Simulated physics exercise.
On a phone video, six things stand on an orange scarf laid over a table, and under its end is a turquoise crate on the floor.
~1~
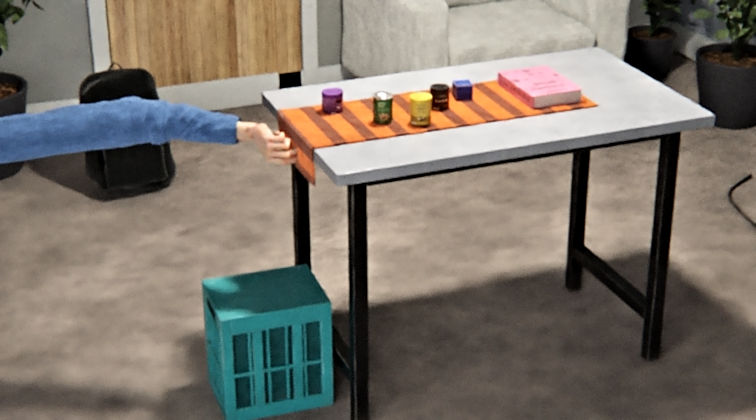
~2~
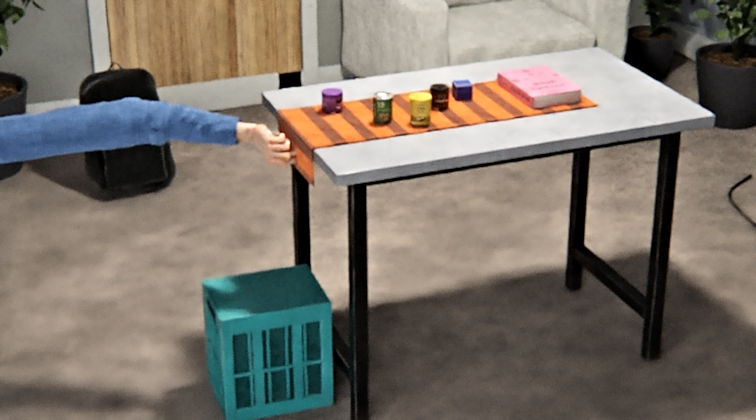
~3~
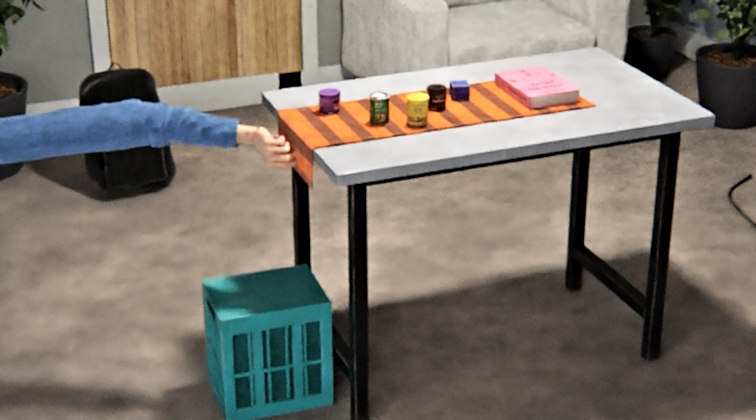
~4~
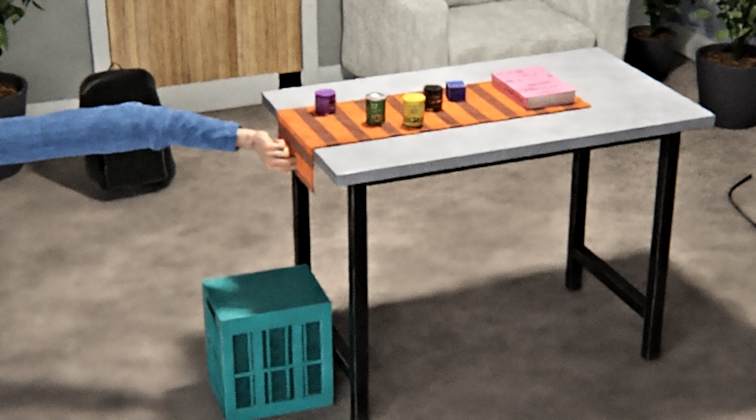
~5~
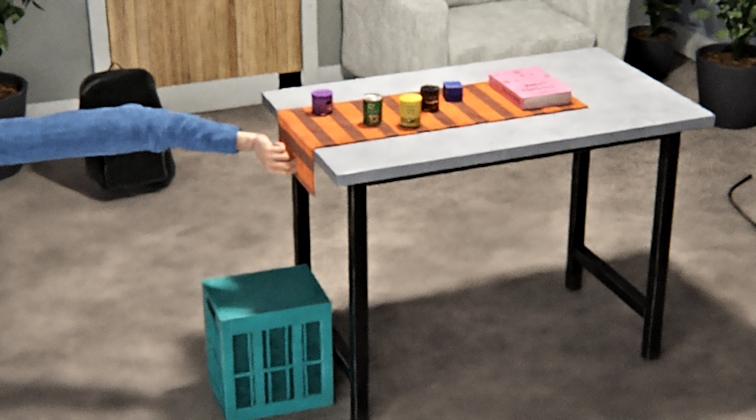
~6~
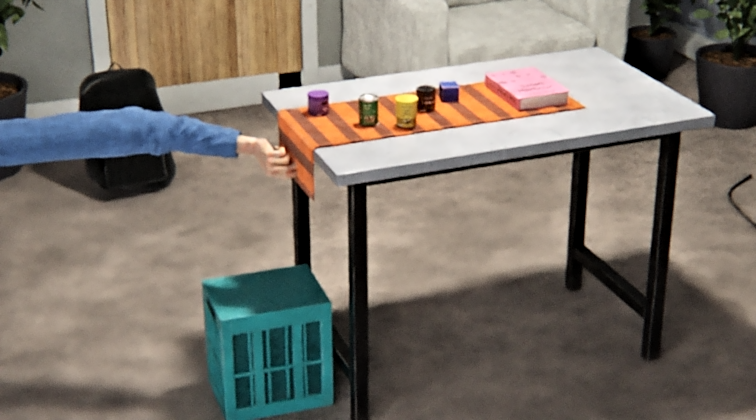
The video shows a hand in a blue sleeve at the end of an orange striped scarf on a table, as the scarf slides slightly left, carrying small colourful containers, a blue cube and a pink box along with it.
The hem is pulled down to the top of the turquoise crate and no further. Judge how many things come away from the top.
The number still up top goes down by three, if you watch closely.
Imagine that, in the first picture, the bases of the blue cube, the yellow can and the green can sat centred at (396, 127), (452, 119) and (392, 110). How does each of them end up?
Note: Blue cube lost; yellow can kept on top; green can lost.
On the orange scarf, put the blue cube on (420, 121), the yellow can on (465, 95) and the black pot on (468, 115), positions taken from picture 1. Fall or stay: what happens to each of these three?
Each in turn: The blue cube goes down, the yellow can stays aloft, the black pot stays aloft.
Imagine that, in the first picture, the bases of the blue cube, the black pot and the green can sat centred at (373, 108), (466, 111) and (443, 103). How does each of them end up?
Outcome: Blue cube is gone, black pot is still in place, green can is still in place.
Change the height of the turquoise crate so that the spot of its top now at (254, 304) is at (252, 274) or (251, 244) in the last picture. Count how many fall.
The first gives 2, the second 1.
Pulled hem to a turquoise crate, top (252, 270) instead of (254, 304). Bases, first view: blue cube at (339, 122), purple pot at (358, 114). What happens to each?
Here's what happens: The blue cube leaves its perch, the purple pot leaves its perch.
Early on, hem near (296, 219); purple pot gone.
Midway, hem near (295, 265); purple pot and green can gone.
Finally, hem on the crate; purple pot, green can and yellow can gone. The count of fallen things is three.
